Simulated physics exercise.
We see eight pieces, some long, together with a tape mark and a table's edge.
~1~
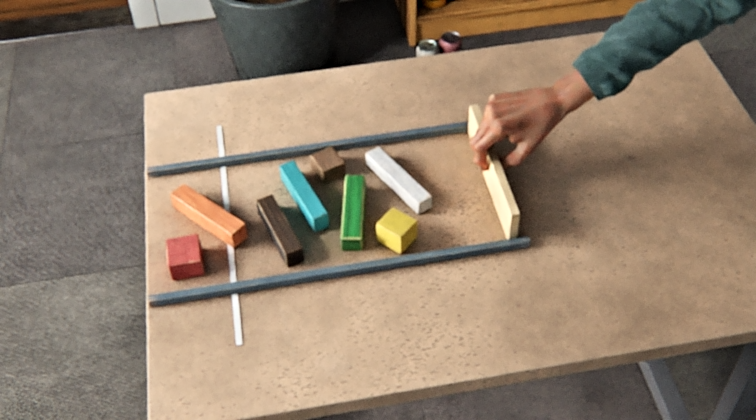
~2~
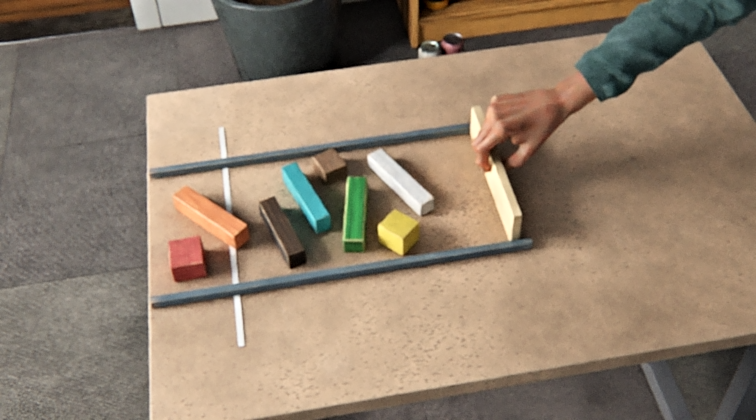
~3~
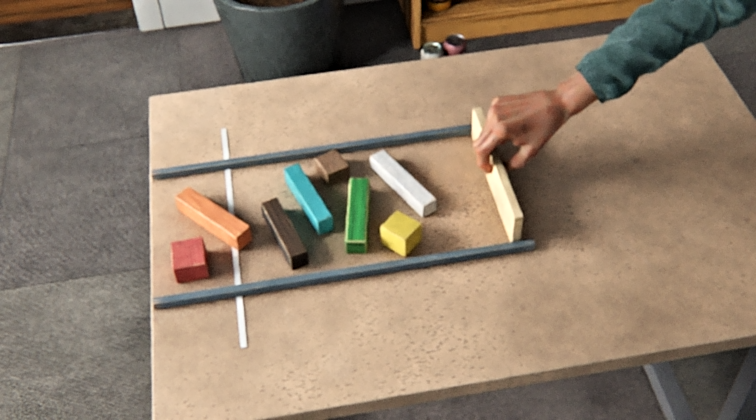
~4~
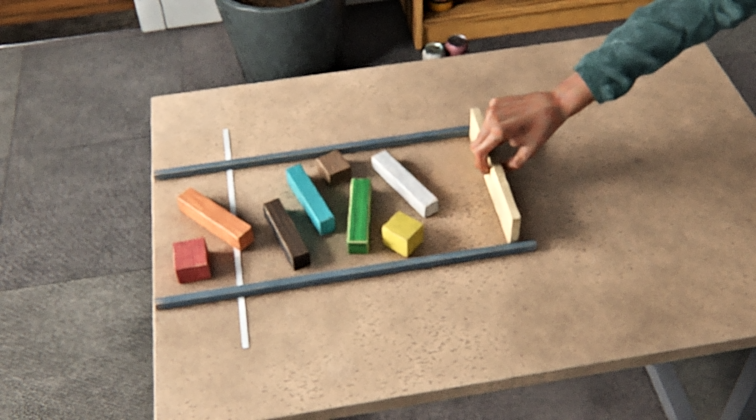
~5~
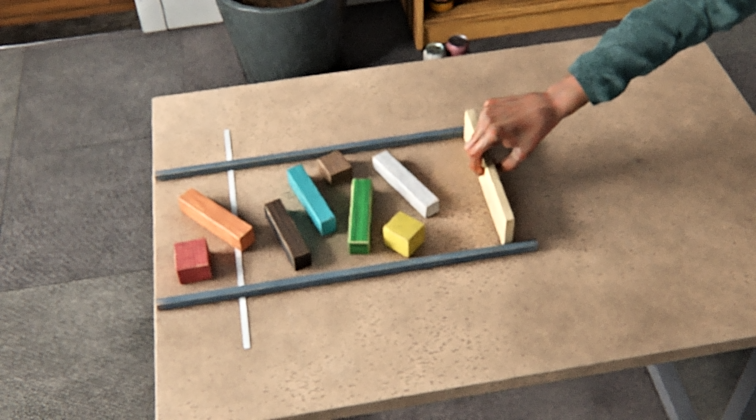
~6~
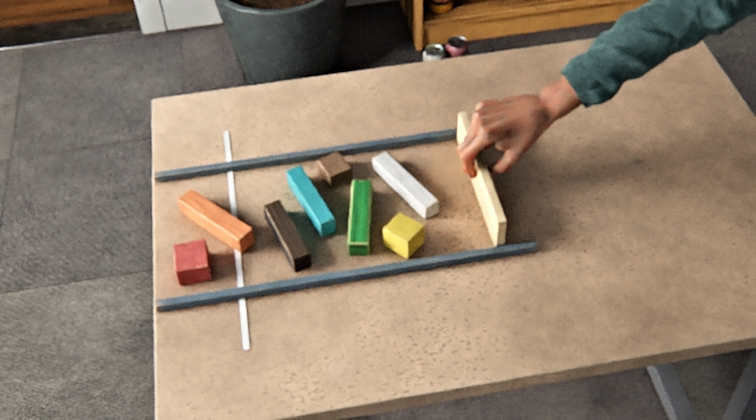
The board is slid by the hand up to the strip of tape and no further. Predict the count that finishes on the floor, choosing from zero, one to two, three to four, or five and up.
The count on the floor is one to two.
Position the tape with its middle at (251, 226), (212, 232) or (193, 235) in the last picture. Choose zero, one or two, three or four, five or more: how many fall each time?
For each place: One or two; either three or four; either three or four.
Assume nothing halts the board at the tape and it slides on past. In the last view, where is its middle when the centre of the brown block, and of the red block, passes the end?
The middle sits near (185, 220) for the first and near (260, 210) for the other.
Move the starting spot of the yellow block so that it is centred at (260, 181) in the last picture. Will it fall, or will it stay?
Note - yellow block retained.
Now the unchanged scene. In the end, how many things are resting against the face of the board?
It touches 2.
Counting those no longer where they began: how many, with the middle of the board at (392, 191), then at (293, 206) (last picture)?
The count is 3 at the first point and 8 at the second.
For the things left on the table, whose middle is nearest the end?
The black bar.
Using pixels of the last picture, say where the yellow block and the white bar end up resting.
Yellow block at about (218, 261), white bar at about (225, 211).
Soon after, none off yet; red block at rest near (192, 262); orange bar at rest near (216, 220); black bar at rest near (287, 235).
Then, none off yet; red block at rest near (192, 262); orange bar moving near (212, 221); black bar moved a little near (260, 239).
Further on, none off yet; red block moved about its own width near (157, 274); orange bar moved a little near (169, 227); black bar moved about its own width near (193, 248).
At rest, the number that fall off is one or two; fallen, orange bar and red block.
